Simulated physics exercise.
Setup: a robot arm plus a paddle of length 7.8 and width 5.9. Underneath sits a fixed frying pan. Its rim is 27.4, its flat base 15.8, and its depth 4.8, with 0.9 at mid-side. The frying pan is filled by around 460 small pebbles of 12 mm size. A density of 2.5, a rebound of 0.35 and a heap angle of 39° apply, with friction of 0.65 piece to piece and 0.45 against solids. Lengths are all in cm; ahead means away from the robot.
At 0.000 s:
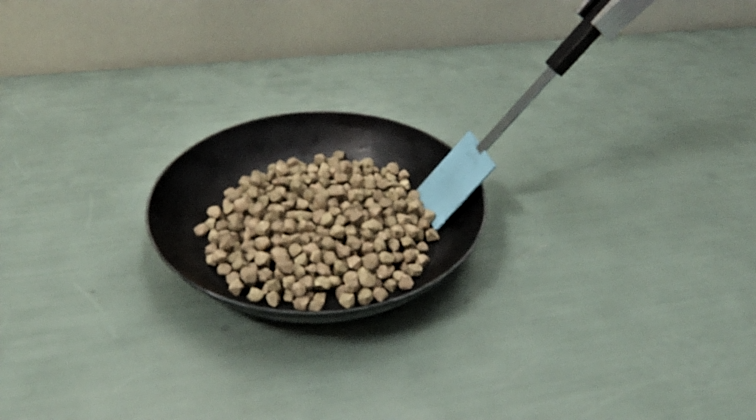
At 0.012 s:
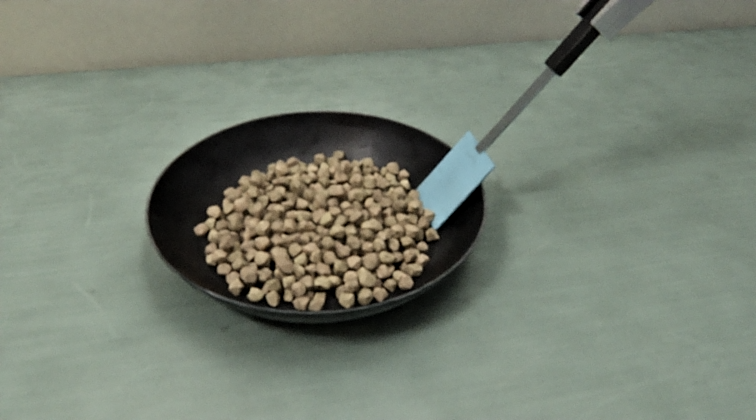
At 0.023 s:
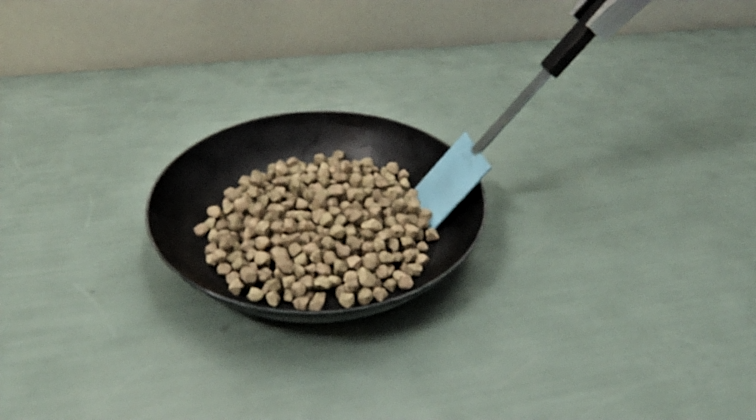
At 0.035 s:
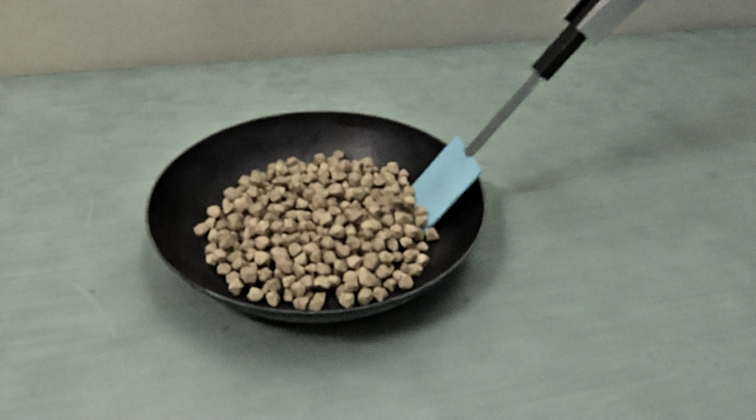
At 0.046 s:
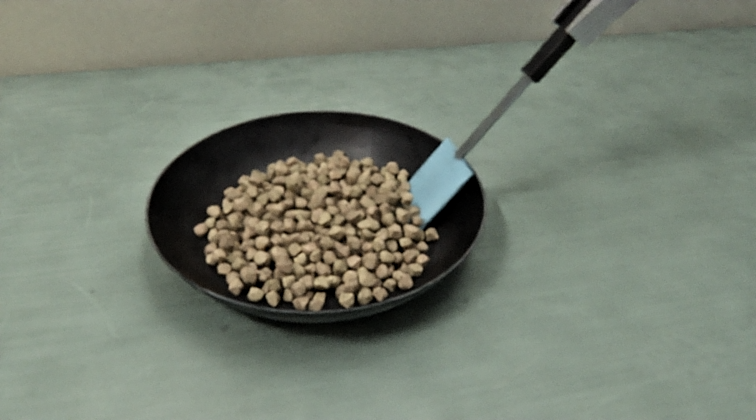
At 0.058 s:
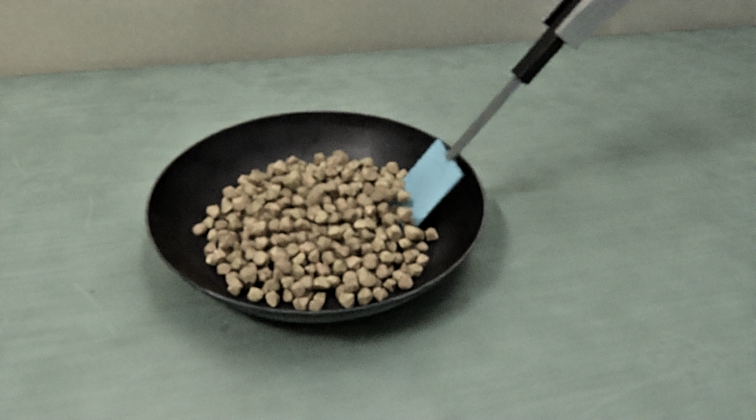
A mottled grey-green tabletop with a pale wall behind it is seen from above at an angle by a camera that stays still. A black frying pan sits left of centre, heaped with many small tan pebbles, and a light blue paddle on a grey rod with black fittings reaches in from the upper right. The paddle slides slightly left against the pebbles' right edge, barely shifting the nearest ones, while the pan stays put.
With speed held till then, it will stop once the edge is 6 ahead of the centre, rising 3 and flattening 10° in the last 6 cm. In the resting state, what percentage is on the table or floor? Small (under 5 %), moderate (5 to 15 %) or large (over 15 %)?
Small.
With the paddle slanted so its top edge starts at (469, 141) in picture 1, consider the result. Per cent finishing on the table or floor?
I'd estimate close to 0 per cent.
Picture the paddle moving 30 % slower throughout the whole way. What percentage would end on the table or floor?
I'd expect near 0 per cent.
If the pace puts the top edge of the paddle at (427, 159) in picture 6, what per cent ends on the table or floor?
10 %.
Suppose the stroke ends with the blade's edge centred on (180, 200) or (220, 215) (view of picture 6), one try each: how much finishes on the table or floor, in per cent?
Try 1: Approx. 25 %; try 2: Approx. 5 %.
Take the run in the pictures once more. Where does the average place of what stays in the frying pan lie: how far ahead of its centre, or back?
4.0 cm ahead.
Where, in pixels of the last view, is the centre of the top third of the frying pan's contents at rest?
I'd put it close to (211, 219).
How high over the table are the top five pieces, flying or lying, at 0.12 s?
They are some 5 cm up.
By 0.12 s, sloping 53°, highest piece 5 above the table; 465 in the frying pan.
By 0.18 s, sloping 49°, highest piece 6 above the table; 465 in the frying pan.
By 0.41 s, sloping 43°, highest piece 8 above the table; 459 in the frying pan, 4 on the table or floor, 2 on the blade or in flight.
By 1.46 s, sloping 43°, highest piece 6 above the table; 459 in the frying pan, 6 on the table or floor.
Final count, 459 in the frying pan, 6 on the table or floor. That is 1 % on the table or floor.
